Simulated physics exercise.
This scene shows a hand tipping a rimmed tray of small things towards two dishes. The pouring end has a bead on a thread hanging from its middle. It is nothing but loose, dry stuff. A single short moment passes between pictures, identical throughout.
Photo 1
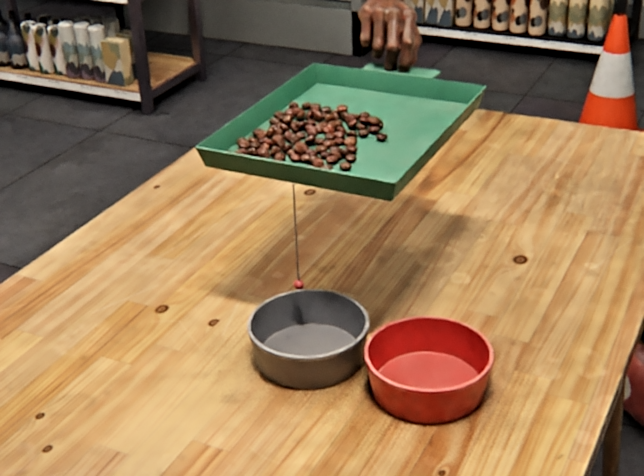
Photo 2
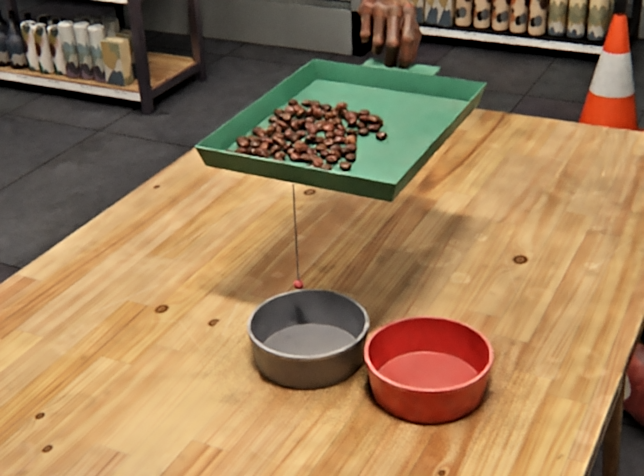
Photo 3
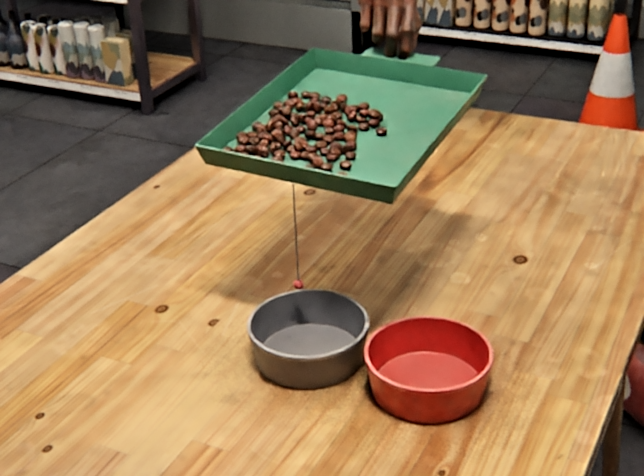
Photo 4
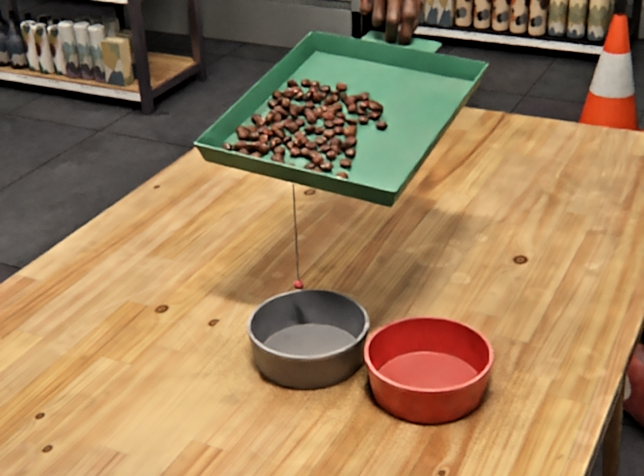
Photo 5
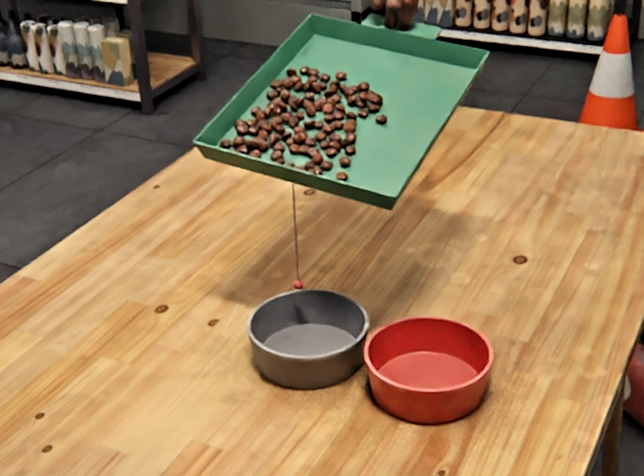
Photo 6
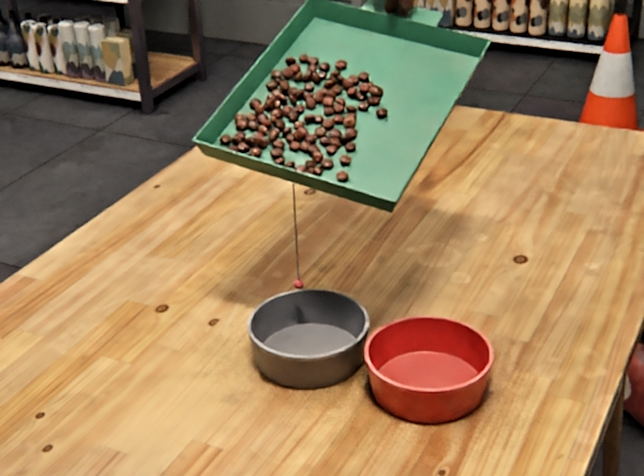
In a shop-like room with shelves behind and an orange-and-white cone at the right, a wooden table is seen from above at an angle by a still camera. A hand grips the far edge of a green rimmed tray of small brown pieces, a red bead hanging on a thread beneath it, above a grey dish and a red dish to its right. The hand steadily raises the far end, steepening the tray, its near right corner dipping slightly.
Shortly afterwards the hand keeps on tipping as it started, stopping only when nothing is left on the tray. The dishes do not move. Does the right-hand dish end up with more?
No. I'd say the left dish gets the lion's share of it.
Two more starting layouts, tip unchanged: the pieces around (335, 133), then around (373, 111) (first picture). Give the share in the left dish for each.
Close to 40 per cent, followed by close to 30 per cent.
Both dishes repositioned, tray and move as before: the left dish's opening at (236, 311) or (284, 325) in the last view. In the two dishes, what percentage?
You'd get near 80 percent first and near 60 percent next.
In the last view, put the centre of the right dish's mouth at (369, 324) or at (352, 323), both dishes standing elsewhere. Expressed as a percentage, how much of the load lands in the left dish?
Trial 1 around 0 percent, trial 2 around 0 percent.
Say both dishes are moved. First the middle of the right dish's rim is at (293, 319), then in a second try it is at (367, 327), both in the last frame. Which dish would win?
Try 1: The dish at right. Try 2: The dish at right.
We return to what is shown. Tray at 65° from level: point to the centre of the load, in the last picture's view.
I'd put the middle close to (336, 185).
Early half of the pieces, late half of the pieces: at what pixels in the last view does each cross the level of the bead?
Around (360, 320), followed by around (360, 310).
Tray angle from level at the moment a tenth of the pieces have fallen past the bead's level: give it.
It has tipped about 75 degrees.
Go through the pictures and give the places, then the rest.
In the first frame, corners of the pouring end at (204, 145) and (391, 179), level; middle of the load at (310, 140), flat chocolate drops; left dish at (281, 368); right dish at (405, 402); bead on its thread at (299, 285).
In the second frame, corners of the pouring end at (204, 145) and (391, 179), level; middle of the load at (310, 139).
In the third frame, corners of the pouring end at (203, 143) and (391, 182), tipped barely, lowest at the right corner; middle of the load at (310, 135).
In the fourth frame, corners of the pouring end at (203, 141) and (392, 187), tipped a little, lowest at the right corner; middle of the load at (310, 129).
In the fifth frame, corners of the pouring end at (202, 139) and (391, 191), tipped a little, lowest at the right corner; middle of the load at (309, 123).
In the sixth frame, corners of the pouring end at (202, 138) and (392, 195), tipped clearly, lowest at the right corner; middle of the load at (309, 118); left dish at (281, 368); right dish at (405, 402).
Soon after the last picture, tray tipped steeply; nearly all on the tray; a stray few in the air.
A little later, tray tipped past a quarter turn; about a quarter on the tray; a small part in the right dish; about a third in the left dish; a small part outside both; about a quarter in the air.
Later still, tray tipped past a quarter turn; about a quarter in the right dish; about half in the left dish; about a quarter outside both.
At rest, tray tipped past a quarter turn; about a quarter in the right dish; about half in the left dish; about a quarter outside both.
